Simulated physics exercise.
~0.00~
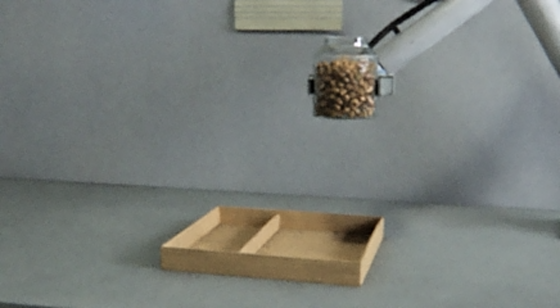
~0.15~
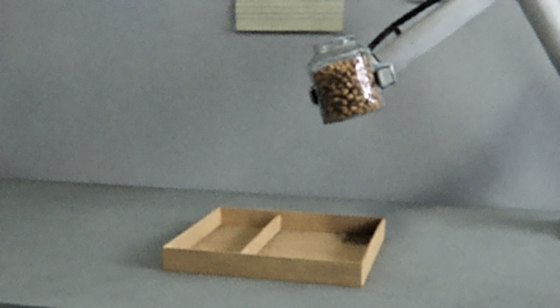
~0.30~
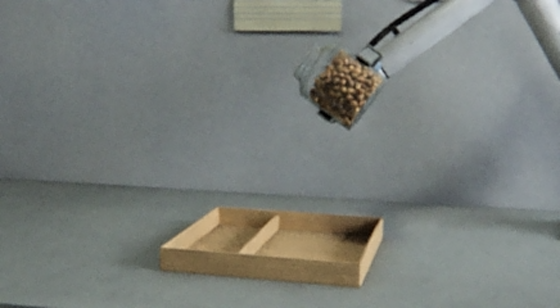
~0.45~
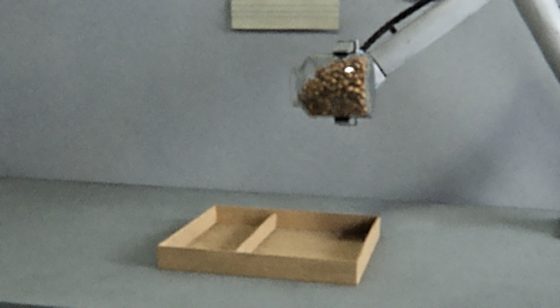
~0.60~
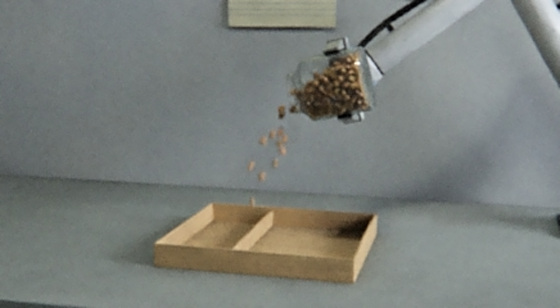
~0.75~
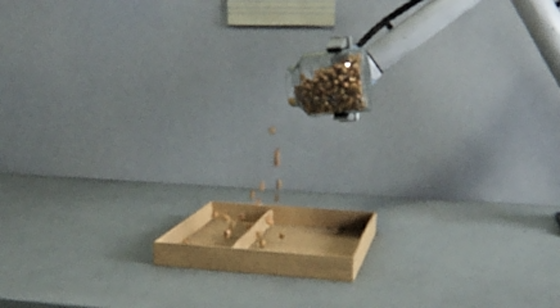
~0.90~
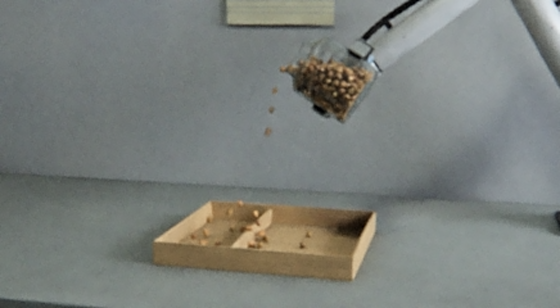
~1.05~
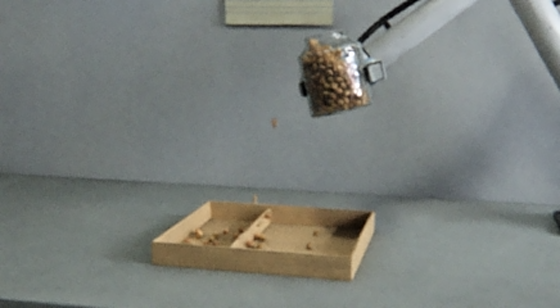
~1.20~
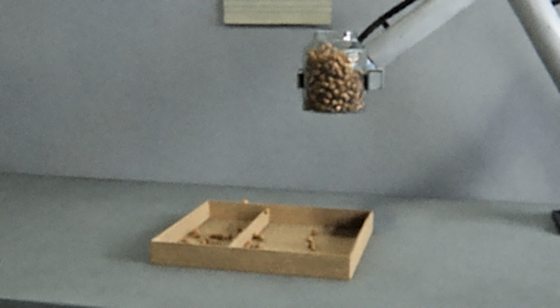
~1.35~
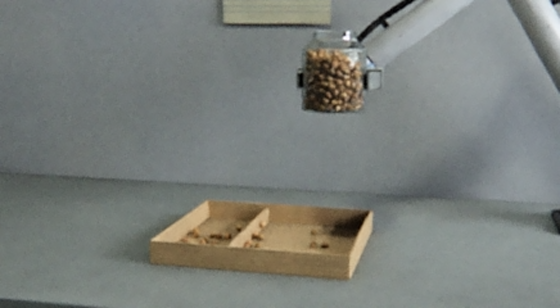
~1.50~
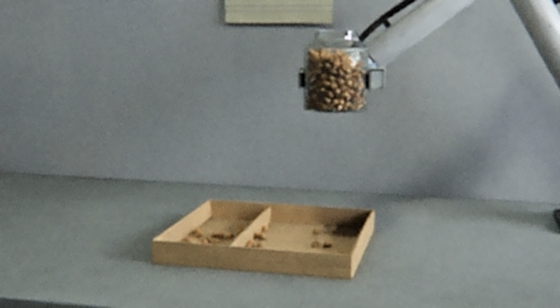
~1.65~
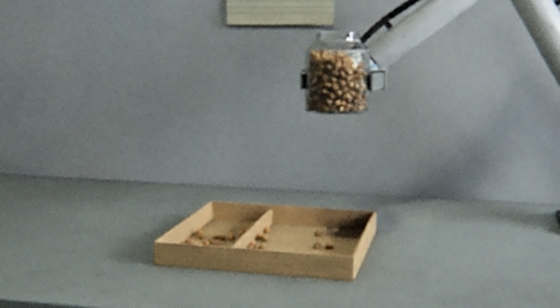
Robot arm tipping a clear jar leftward, spilling a few beans into both parts of a divided tray, then righting it mostly full.
